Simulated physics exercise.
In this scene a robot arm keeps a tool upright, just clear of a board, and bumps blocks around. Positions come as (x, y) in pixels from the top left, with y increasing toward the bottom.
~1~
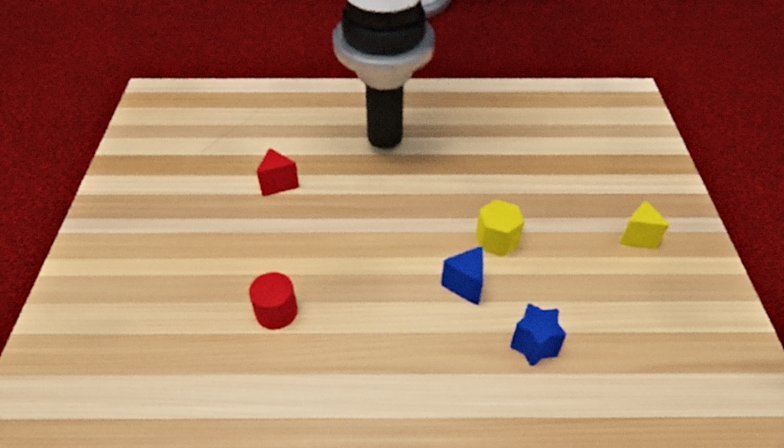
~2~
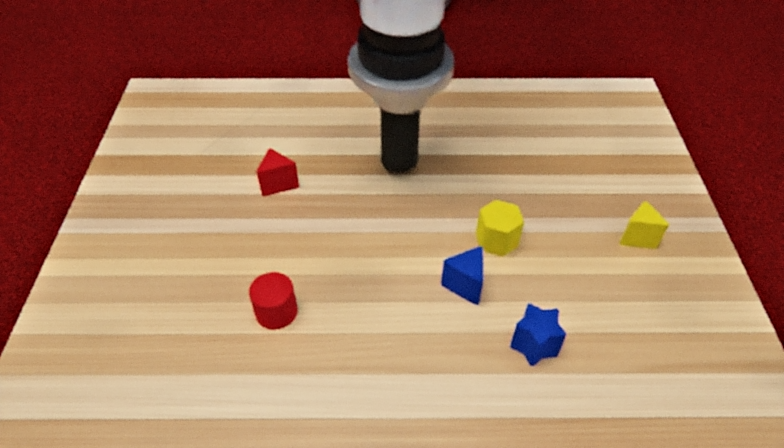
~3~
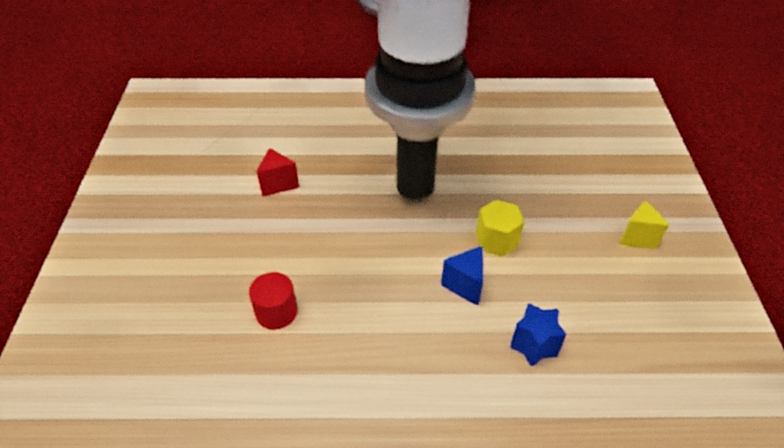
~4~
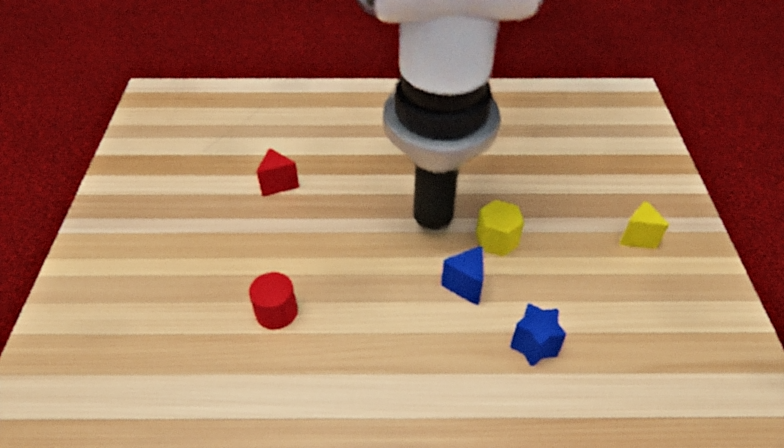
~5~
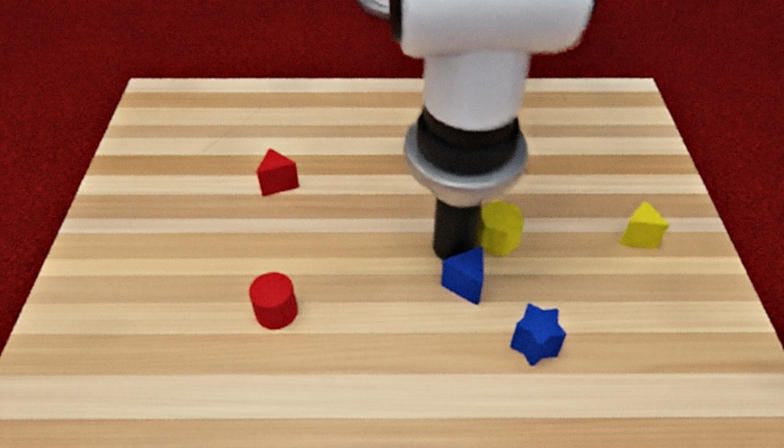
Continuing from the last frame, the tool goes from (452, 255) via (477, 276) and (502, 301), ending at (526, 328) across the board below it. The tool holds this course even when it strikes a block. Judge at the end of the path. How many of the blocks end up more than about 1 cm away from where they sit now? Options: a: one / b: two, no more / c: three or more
Answer: B.
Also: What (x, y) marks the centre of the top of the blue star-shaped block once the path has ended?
Put as a pixel place, it's (558, 346).
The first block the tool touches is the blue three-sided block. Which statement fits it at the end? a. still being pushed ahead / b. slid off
The answer is b.
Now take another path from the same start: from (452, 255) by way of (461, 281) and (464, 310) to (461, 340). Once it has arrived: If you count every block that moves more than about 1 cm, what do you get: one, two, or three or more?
By the end, one block will have moved.
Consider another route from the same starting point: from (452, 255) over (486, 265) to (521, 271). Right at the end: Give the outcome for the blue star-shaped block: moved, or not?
Well, the blue star-shaped block holds its place.
On the path given first. Halfway along, tool at (493, 281); blue three-sided block at (485, 294), turned 50° clockwise.
At the end, tool at (529, 320); blue three-sided block at (487, 306), turned 80° clockwise; yellow hexagonal block still; blue star-shaped block at (558, 346).
